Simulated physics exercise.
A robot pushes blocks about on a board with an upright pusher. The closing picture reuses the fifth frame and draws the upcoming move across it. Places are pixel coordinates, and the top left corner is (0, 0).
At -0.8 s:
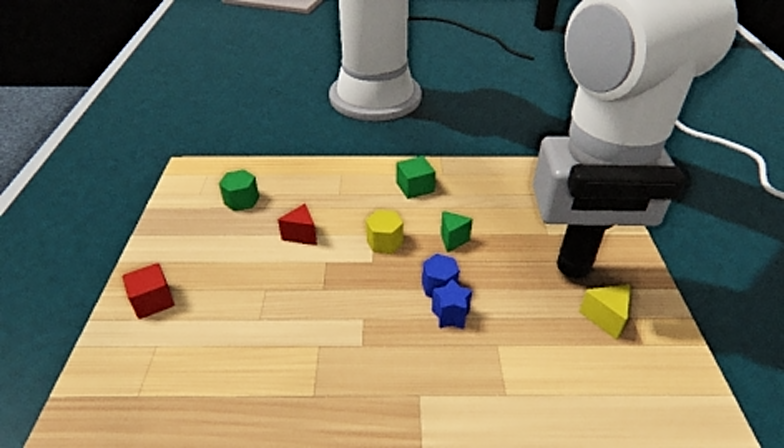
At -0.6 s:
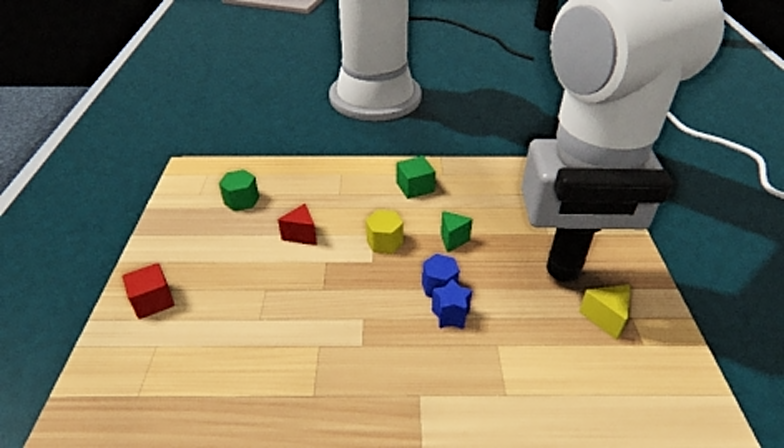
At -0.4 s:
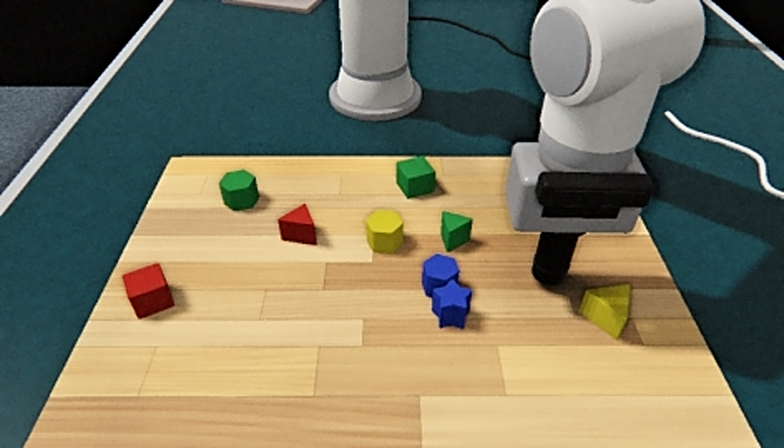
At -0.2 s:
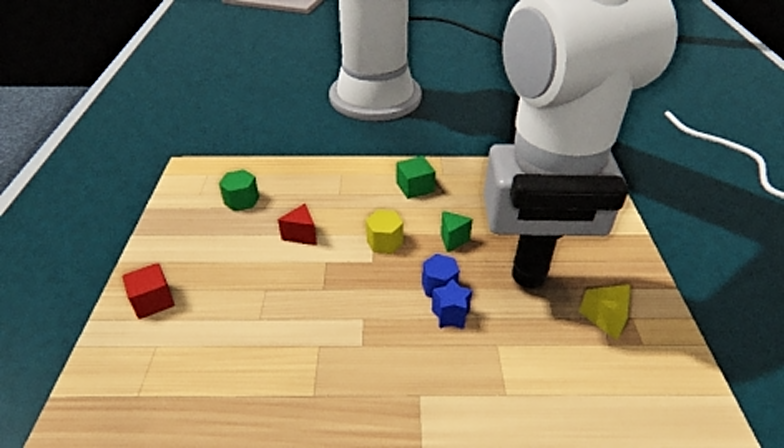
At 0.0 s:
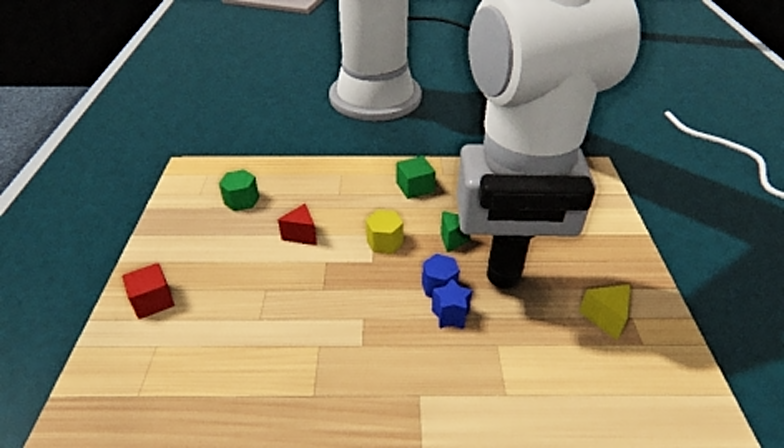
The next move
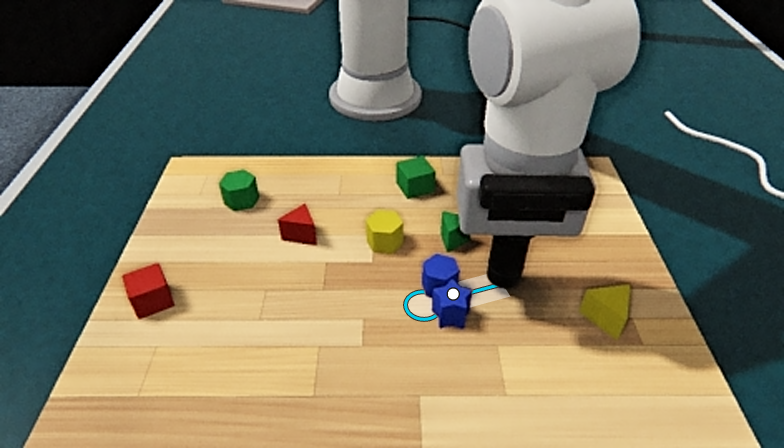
A robot arm with a black upright pusher sliding left across a wooden board, past a yellow triangular block, coloured blocks staying still.
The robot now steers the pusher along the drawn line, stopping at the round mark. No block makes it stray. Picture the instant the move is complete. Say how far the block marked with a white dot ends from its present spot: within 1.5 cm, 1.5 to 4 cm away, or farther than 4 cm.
It moves between 1.5 and 4 cm.
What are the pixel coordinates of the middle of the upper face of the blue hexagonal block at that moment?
It will likely be found at (406, 262).
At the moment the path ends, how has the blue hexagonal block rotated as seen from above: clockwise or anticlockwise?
Viewed from above: Clockwise.
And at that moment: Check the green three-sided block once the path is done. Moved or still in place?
When the path is over, the green three-sided block is still on its spot.
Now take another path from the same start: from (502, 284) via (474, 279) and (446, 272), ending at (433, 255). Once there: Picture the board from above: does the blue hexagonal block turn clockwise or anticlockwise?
The block turns counter-clockwise.
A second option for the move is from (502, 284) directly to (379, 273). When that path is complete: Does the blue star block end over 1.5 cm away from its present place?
No, it doesn't check out.
The line goes straight from (502, 284) to (423, 305); the dot is on the blue star block.
What follows on the original path. Halfway along, pusher (464, 287); blue hexagonal block (431, 265), turned 20° clockwise.
At the end, pusher (424, 298); blue hexagonal block (406, 262), turned 70° clockwise; blue star block (437, 308), turned 55° anticlockwise; green three-sided block unmoved.
